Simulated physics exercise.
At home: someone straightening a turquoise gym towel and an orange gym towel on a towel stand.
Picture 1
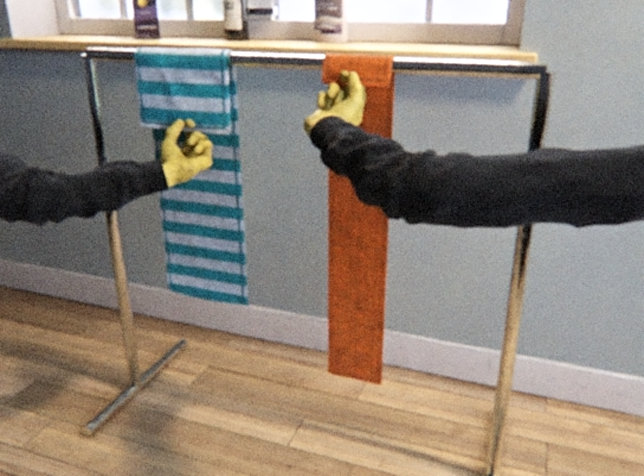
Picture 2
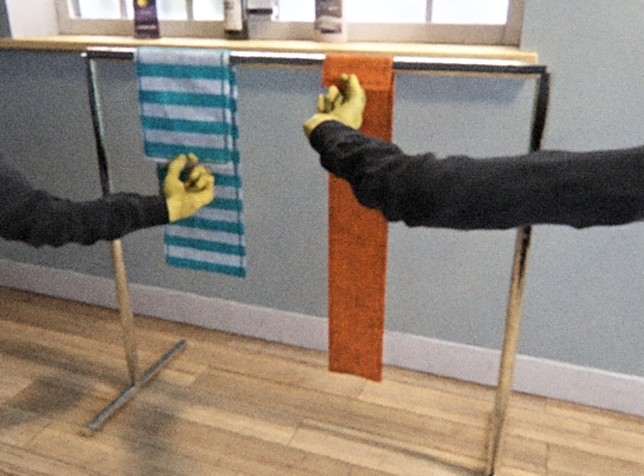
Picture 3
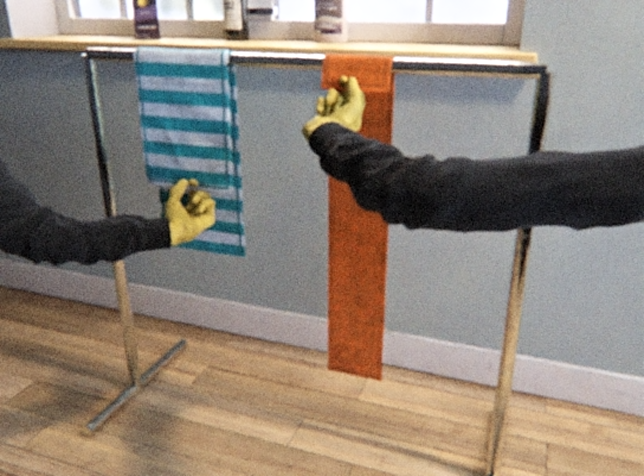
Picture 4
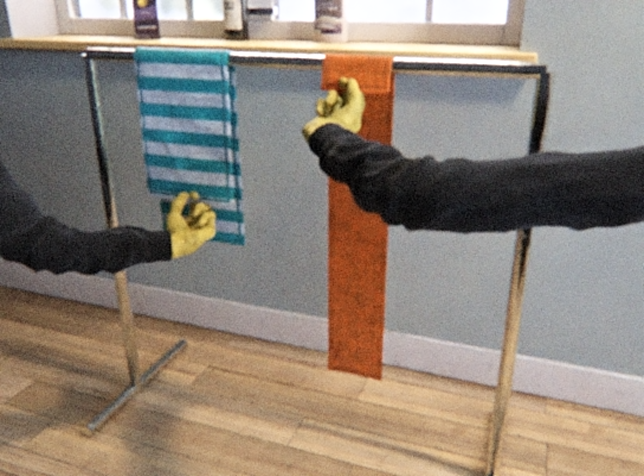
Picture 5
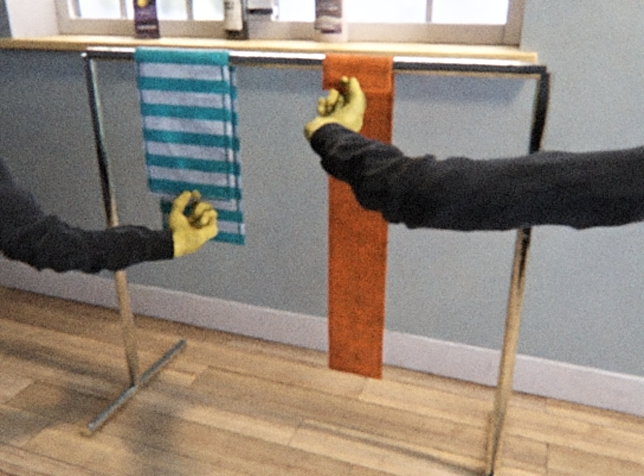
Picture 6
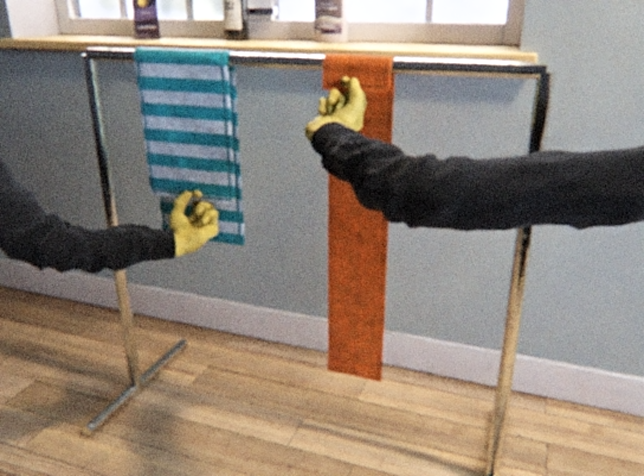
A turquoise striped towel's short front end is drawn down over a rail by a yellow-gloved hand at left, its back end rising, then stays nearly still, while another gloved hand barely moves at an orange towel.
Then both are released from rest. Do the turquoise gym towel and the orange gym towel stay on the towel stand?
In the end the turquoise gym towel keeps its place, the orange gym towel slides off.
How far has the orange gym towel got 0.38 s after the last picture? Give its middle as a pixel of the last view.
At about (355, 358).
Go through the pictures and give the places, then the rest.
Turquoise gym towel front hem (206, 126), back hem (227, 298); orange gym towel front hem (339, 77), back hem (341, 372), in the first frame.
Turquoise gym towel front hem (208, 161); orange gym towel front hem (339, 80), in the second frame.
Turquoise gym towel front hem (209, 185); orange gym towel front hem (339, 83), in the third frame.
Turquoise gym towel front hem (210, 198); orange gym towel front hem (338, 84), in the fourth frame.
Turquoise gym towel front hem (212, 198); orange gym towel front hem (339, 84), in the fifth frame.
Turquoise gym towel front hem (213, 197), back hem (223, 238), front over half the back; orange gym towel front hem (340, 83), back hem (341, 368), front far shorter than the back, in the sixth frame.
Then, 0.38 s later than the last view, turquoise gym towel at rest on the rail; orange gym towel clear of the rail and dropping near (355, 358).
Then, 0.68 s later than the last view, turquoise gym towel at rest on the rail; orange gym towel in a heap on the floor near (353, 441).
Finally, turquoise gym towel at rest on the rail; orange gym towel in a heap on the floor near (353, 441). The turquoise gym towel stays on and the orange gym towel slips to the floor.
